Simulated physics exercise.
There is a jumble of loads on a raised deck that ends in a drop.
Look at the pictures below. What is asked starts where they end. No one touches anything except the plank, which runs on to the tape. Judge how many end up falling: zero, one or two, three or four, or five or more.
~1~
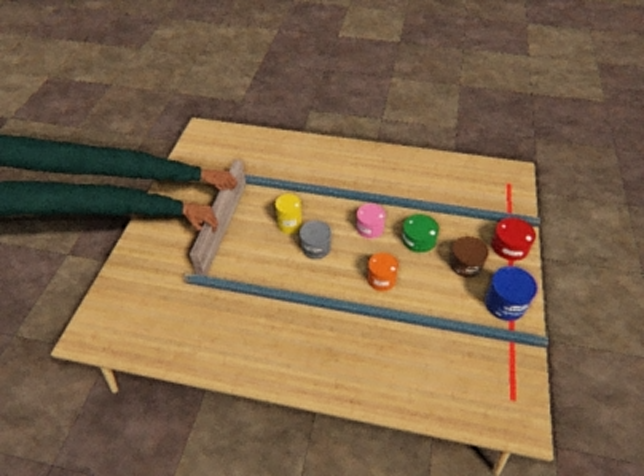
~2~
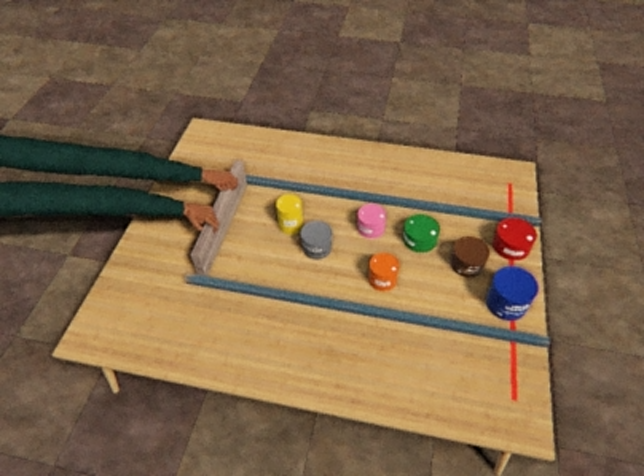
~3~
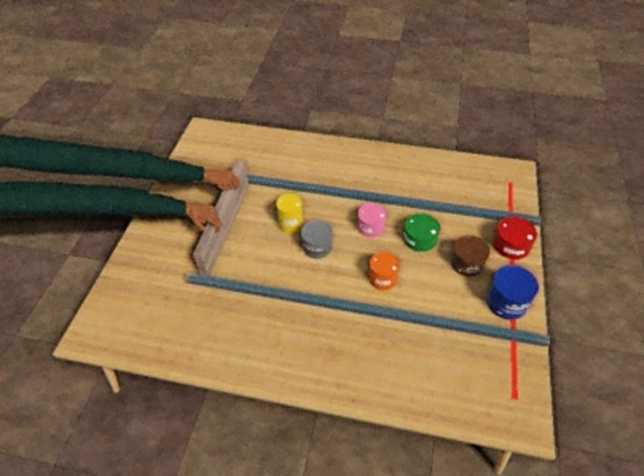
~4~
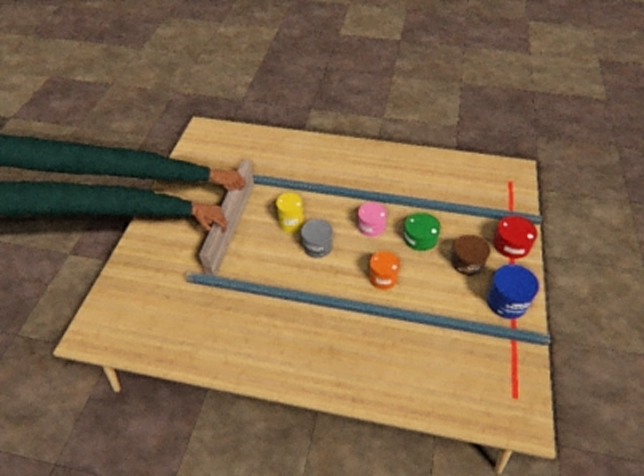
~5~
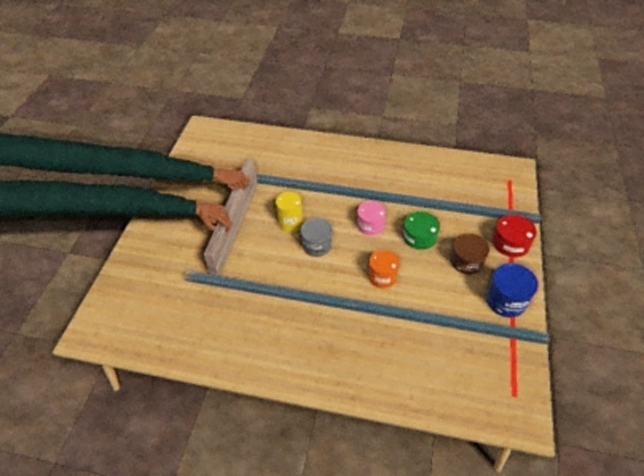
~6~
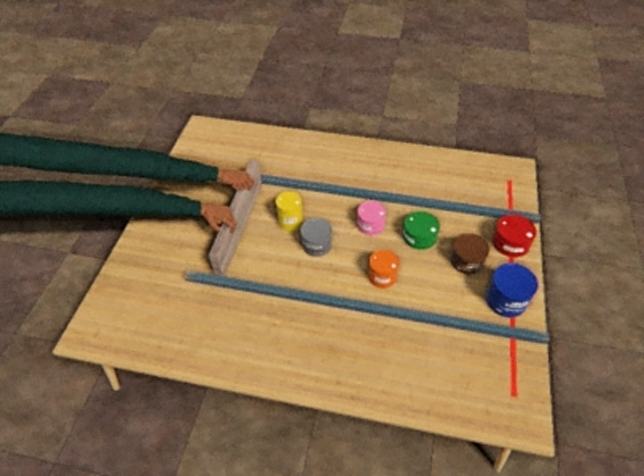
My judgement: Three or four.
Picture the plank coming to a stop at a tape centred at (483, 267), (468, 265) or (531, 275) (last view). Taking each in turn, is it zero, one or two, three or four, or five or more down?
One or two, 1 or 2, at least five.
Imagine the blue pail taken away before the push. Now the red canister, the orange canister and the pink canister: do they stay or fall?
I'd say the red canister gets knocked off, the orange canister stays aboard and the pink canister stays aboard.
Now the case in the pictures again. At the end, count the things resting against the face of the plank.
That comes to 4.
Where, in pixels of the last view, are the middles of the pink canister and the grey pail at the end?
For the pink canister it's (527, 226), and for the grey pail it's (531, 273).
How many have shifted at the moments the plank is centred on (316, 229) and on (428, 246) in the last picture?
By the first moment it's 2, by the second it's 6.
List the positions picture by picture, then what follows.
Red canister (513, 239); blue pail (510, 294); brown pail (468, 257); plank (221, 216); tape (511, 275), in the first frame.
Blue pail (511, 294); pink canister (372, 221), in the second frame.
Brown pail (470, 256); orange canister (384, 271), in the third frame.
Red canister (515, 237); plank (229, 216), in the fourth frame.
Blue pail (511, 291); yellow canister (290, 212), in the fifth frame.
Red canister (514, 236); blue pail (511, 291); brown pail (469, 254); plank (238, 216); tape (512, 271), in the sixth frame.
Soon after, none off yet; red canister at rest near (514, 236); blue pail at rest near (511, 291); brown pail at rest near (469, 254).
Then, none off yet; red canister moved about its own width near (541, 241); blue pail at rest near (511, 291); brown pail moved about its own width near (507, 261).
By the end, the number that fall off is three or four; fallen, green canister, brown pail, blue pail and red canister.
